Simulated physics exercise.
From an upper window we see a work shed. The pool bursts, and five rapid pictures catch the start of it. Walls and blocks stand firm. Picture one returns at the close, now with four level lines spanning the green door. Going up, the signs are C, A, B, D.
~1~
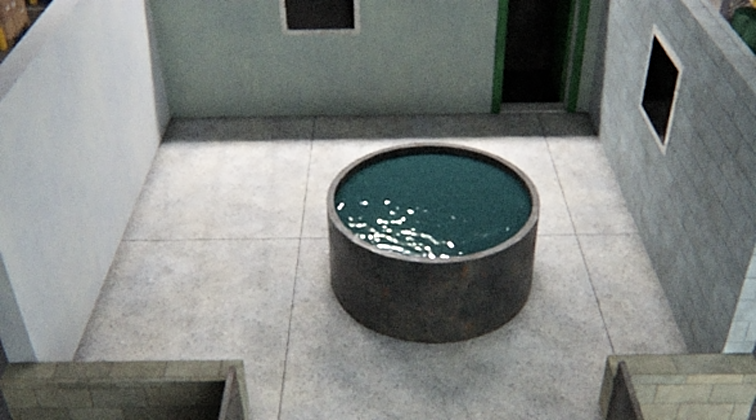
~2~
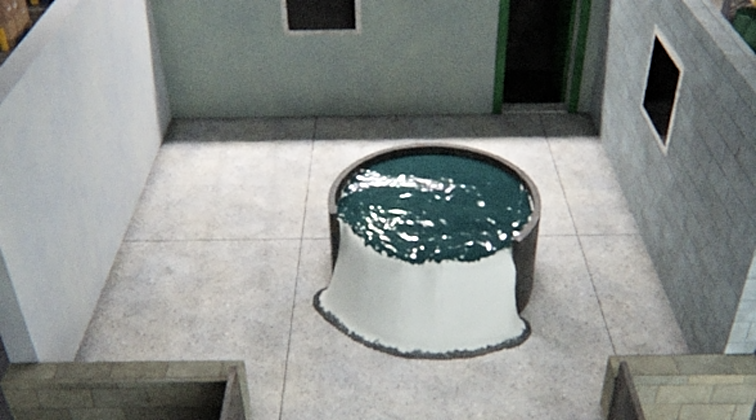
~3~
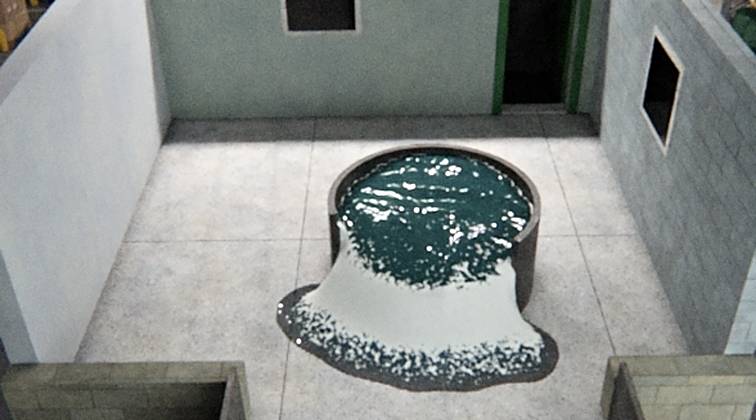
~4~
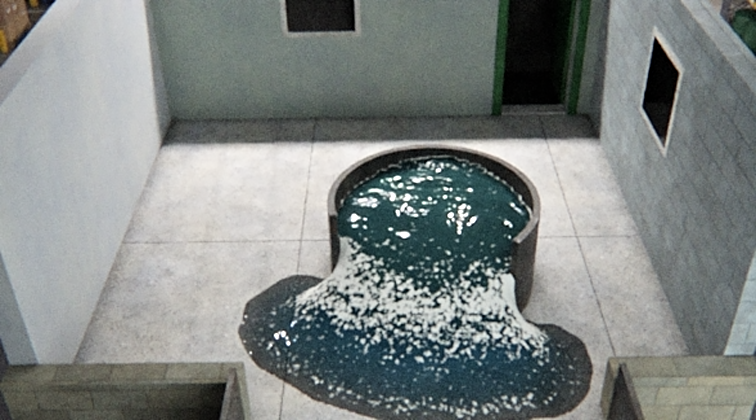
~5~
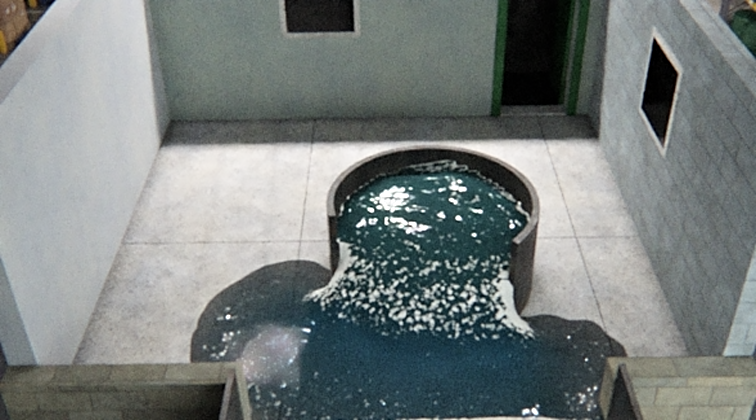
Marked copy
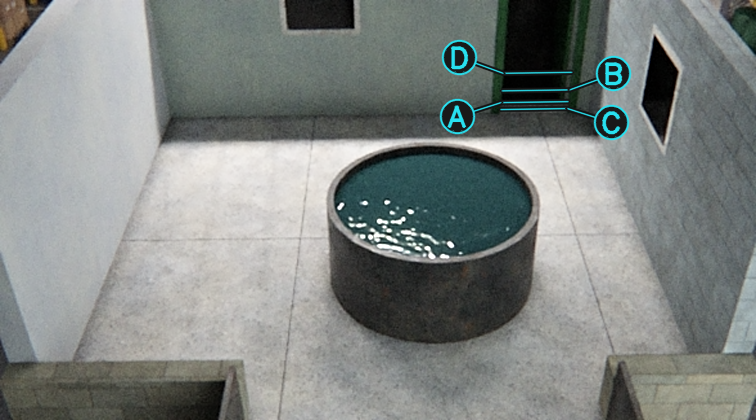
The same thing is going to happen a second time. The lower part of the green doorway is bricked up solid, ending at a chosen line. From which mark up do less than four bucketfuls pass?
The limit is C.
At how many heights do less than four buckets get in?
All of the four.
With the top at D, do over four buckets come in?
No, not at all.
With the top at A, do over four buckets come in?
No, not at all.
In cyan, A at (534, 102); B at (535, 90); C at (533, 109); D at (537, 72); from the bottom up C, A, B, D.
With A, nothing gets over.
With B, nothing gets over.
With C, nothing gets over.
With D, nothing gets over.
